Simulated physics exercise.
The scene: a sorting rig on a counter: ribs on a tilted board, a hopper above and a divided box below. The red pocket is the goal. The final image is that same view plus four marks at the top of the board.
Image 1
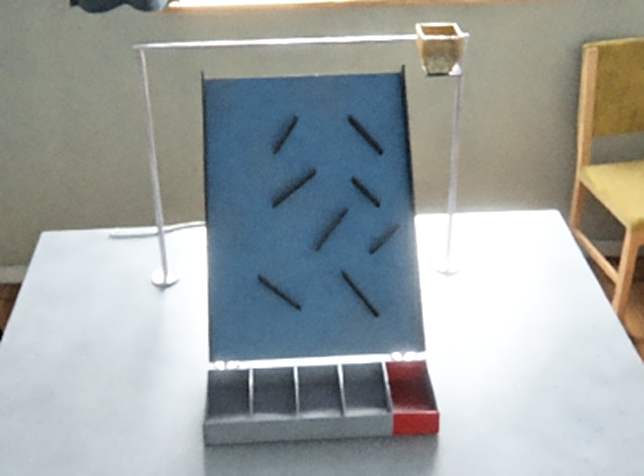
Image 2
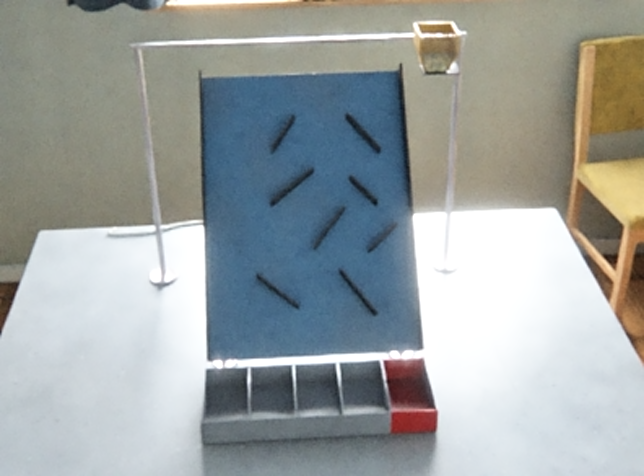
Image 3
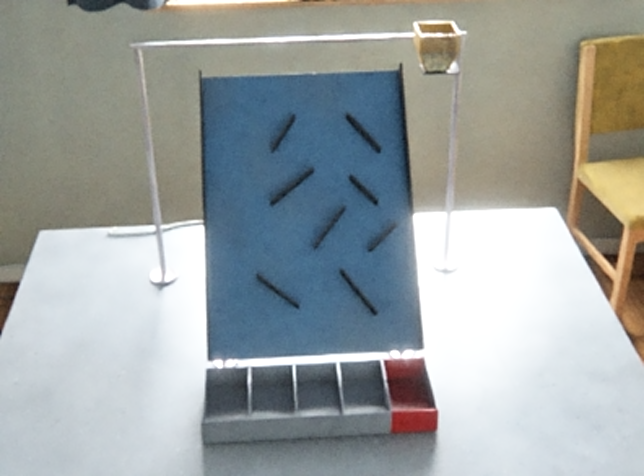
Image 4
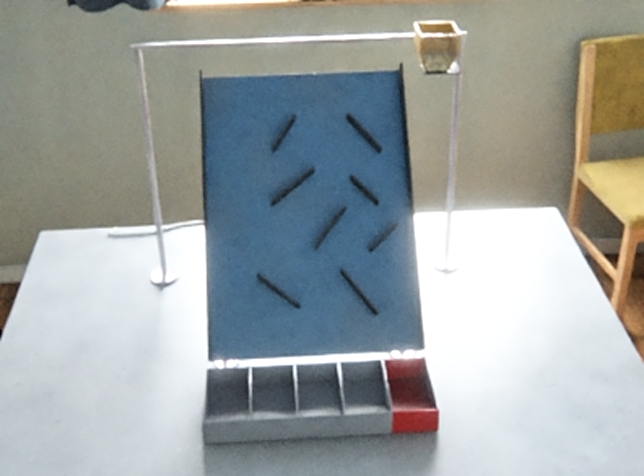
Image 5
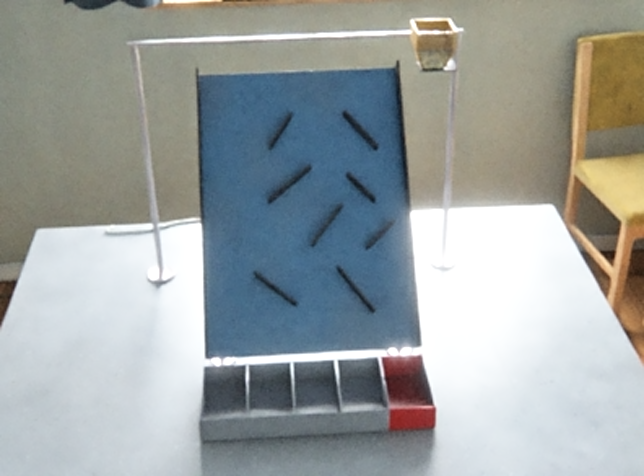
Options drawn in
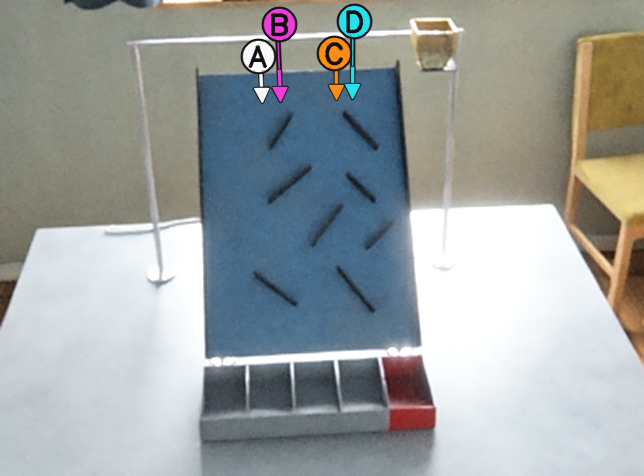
Nothing moves but a slight camera shake around the hopper, ribbed blue board and divided box.
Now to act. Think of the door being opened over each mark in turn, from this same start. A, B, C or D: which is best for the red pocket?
D is best.
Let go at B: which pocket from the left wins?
It is the first one.
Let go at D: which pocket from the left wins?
The fifth.
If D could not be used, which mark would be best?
Mark C.
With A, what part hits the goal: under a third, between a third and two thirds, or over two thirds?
Mark A gives under a third.
On the marked copy, mark A meets the board at (262, 97); mark B meets the board at (280, 96); mark C meets the board at (336, 94); mark D meets the board at (352, 93).
With A, not one piece in the red pocket, the larger part in other pockets, about a tenth outside the box.
With B, about a tenth in the red pocket, almost all in other pockets.
With C, roughly a third in the red pocket, roughly two thirds in other pockets, just a few outside the box.
With D, the larger part in the red pocket, roughly a quarter in other pockets.
